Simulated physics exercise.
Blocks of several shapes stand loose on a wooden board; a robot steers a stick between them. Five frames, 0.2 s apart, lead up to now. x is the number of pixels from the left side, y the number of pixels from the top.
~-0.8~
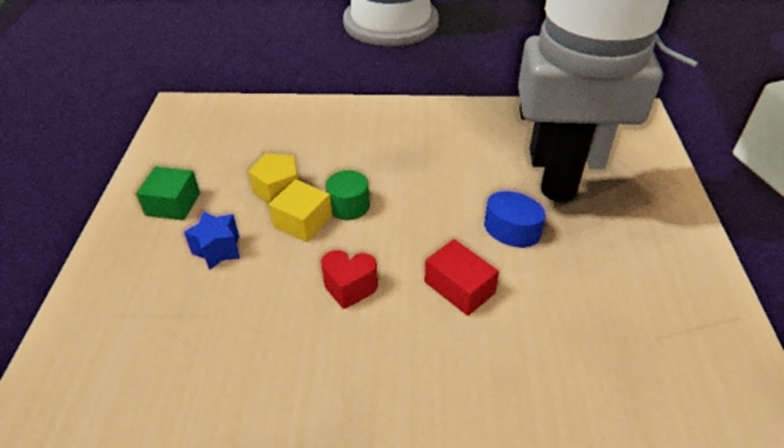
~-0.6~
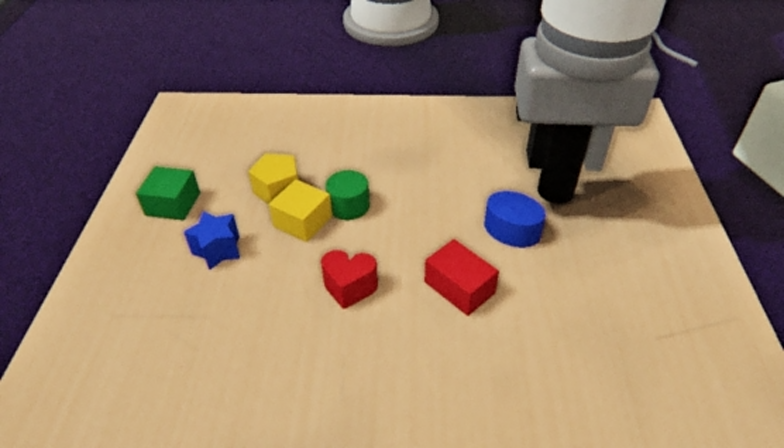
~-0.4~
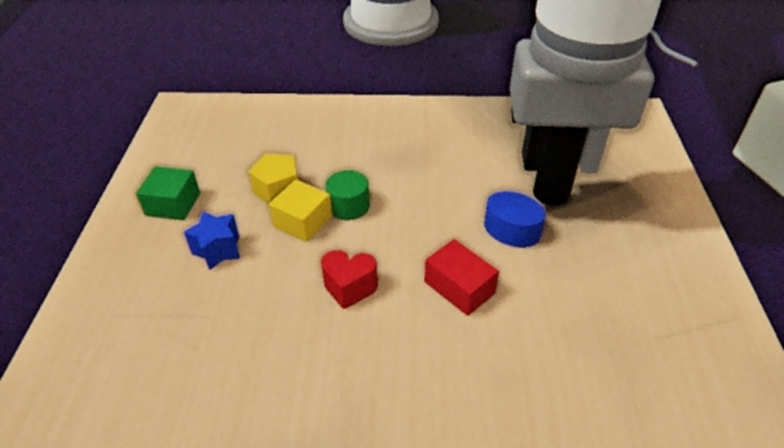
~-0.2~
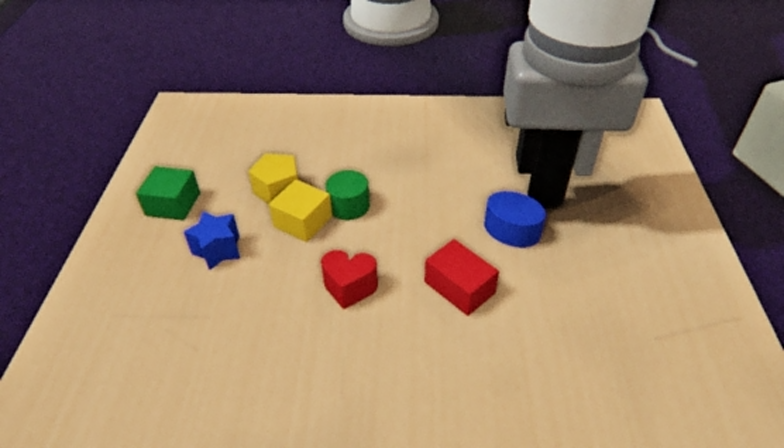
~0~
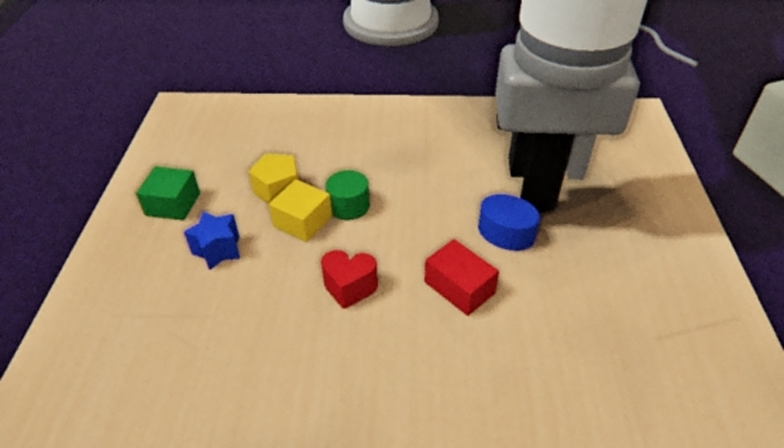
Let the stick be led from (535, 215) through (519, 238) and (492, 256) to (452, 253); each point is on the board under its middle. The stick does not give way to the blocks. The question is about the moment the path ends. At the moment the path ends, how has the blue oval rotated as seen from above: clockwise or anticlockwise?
Looking from above, the answer is clockwise.
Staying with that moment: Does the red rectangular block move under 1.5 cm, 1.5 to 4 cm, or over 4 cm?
The middle band: 1.5 to 4 cm.
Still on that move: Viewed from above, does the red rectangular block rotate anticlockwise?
My answer is yes.
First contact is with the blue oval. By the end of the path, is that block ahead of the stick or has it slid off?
Pushed along.
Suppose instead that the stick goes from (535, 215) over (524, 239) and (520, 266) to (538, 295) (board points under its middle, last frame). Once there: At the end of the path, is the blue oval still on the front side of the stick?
Final answer: No.
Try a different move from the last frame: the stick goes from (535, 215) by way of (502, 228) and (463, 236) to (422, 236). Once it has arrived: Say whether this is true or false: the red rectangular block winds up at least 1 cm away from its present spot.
True - the claim holds.
On the path given first. One third of the way, stick (522, 224); blue oval (484, 226), turned 30° clockwise.
Two thirds of the way, stick (494, 241); red rectangular block (442, 276), turned 40° anticlockwise; blue oval (451, 237), turned 55° clockwise.
At the end, stick (453, 238); red heart-shaped block not moved; red rectangular block (439, 279), turned 45° anticlockwise; blue oval (411, 238), turned 35° clockwise.
